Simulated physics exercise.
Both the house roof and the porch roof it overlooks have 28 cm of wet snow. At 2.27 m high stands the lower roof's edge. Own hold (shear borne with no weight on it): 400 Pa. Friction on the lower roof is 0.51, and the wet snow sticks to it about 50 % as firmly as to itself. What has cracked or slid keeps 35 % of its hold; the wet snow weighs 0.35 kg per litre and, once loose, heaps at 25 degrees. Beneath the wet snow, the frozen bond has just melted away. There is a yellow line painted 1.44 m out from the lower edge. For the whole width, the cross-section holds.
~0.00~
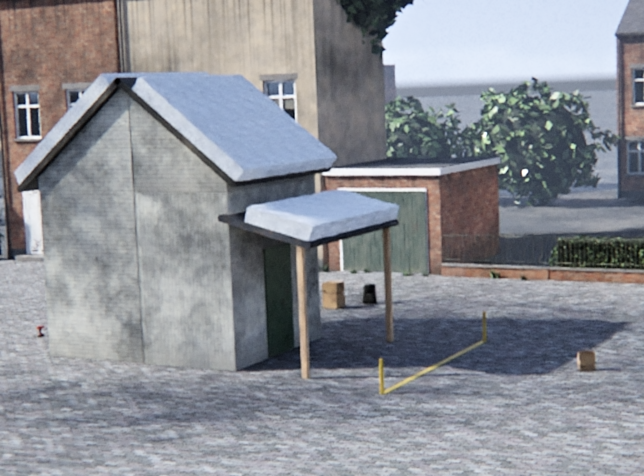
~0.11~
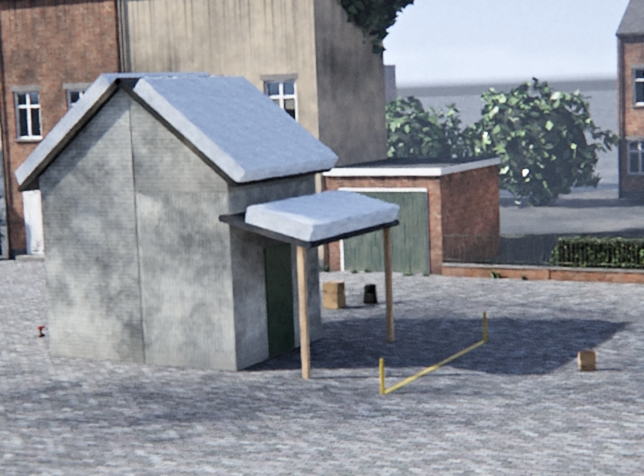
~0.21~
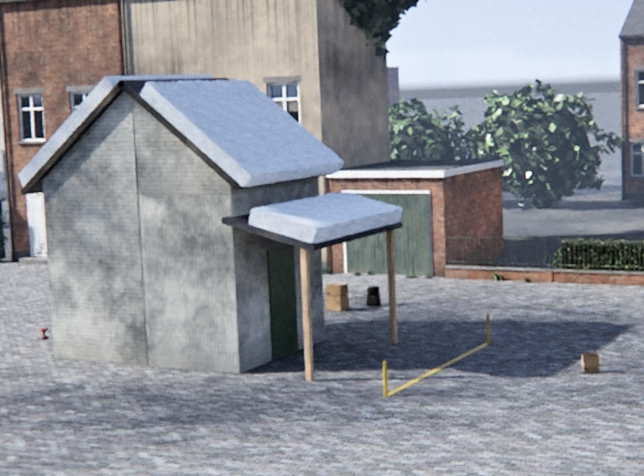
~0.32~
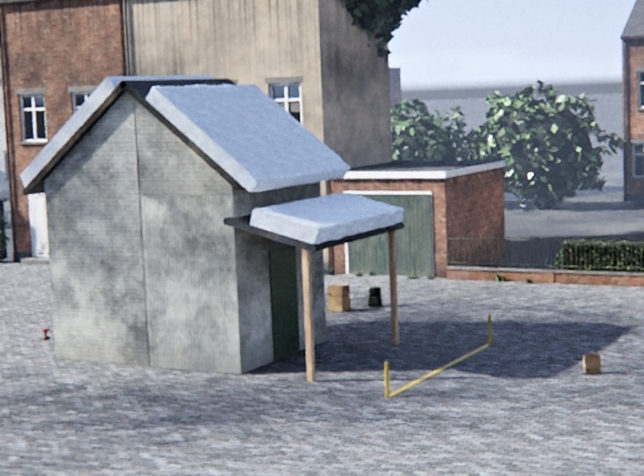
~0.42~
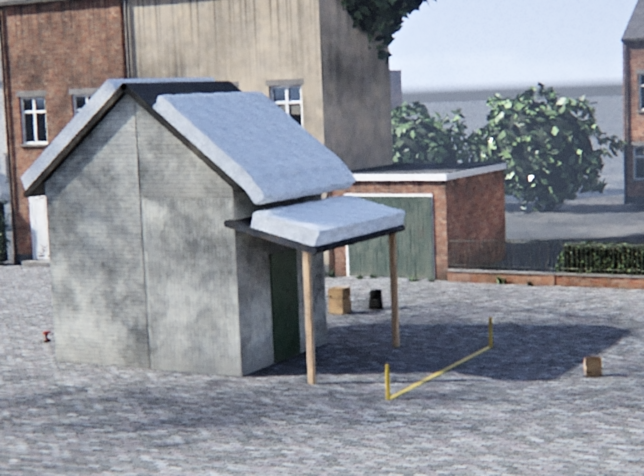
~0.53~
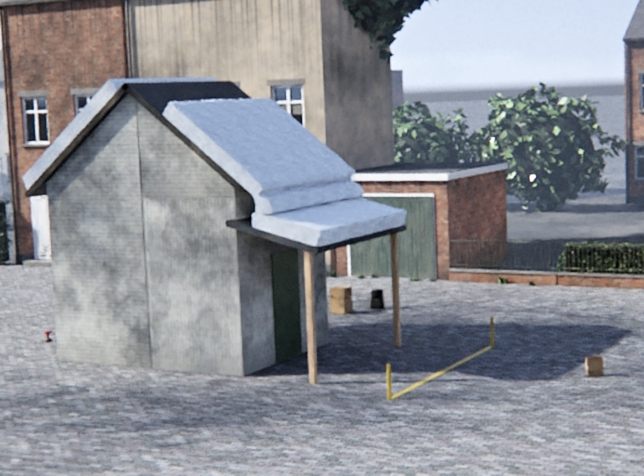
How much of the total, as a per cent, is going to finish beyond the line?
I would expect close to 34 percent of the snow beyond the line.
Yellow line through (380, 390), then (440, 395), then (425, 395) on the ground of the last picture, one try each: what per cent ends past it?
First try around 45 per cent, second around 18 per cent, third around 25 per cent.
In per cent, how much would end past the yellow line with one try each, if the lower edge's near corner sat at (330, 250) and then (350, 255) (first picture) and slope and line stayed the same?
25 %, 25 %.
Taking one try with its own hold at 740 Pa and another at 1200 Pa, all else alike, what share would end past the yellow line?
The two runs give near 16 % and near 7 % respectively.
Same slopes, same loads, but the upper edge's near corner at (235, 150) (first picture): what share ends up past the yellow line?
That would come to around 50 %.
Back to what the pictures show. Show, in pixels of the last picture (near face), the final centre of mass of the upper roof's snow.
Position: About (390, 343).
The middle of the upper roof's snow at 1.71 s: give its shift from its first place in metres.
It is around 3.6 m from where it started.
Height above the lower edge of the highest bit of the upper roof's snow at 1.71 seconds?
About 0.6 m.
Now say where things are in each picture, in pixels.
The first picture shows front end of the wet snow at (237, 166).
The second picture shows front end of the wet snow at (238, 167), its middle shifted 2.4 cm.
The third picture shows front end of the wet snow at (244, 172), its middle shifted 9.3 cm, 4 % of it past the upper edge, in one piece.
The fourth picture shows front end of the wet snow at (251, 174), its middle shifted 21 cm, 8 % of it past the upper edge, in one piece.
The fifth picture shows front end of the wet snow at (258, 192), its middle shifted 37 cm, 15 % of it past the upper edge, cracking.
The sixth picture shows front end of the wet snow at (268, 202), its middle shifted 58 cm, 23 % of it past the upper edge, cracking.
By 1.07 s, none is below the lower edge and 0 % is past the line.
By 1.71 s, 45 % is below the lower edge and 4 % is past the line.
By 2.36 s, 66 % is below the lower edge and 34 % is past the line.
By 3.00 s, 66 % is below the lower edge and 34 % is past the line.
By 3.60 s, at the end, 66 % is below the lower edge and 34 % is past the line.
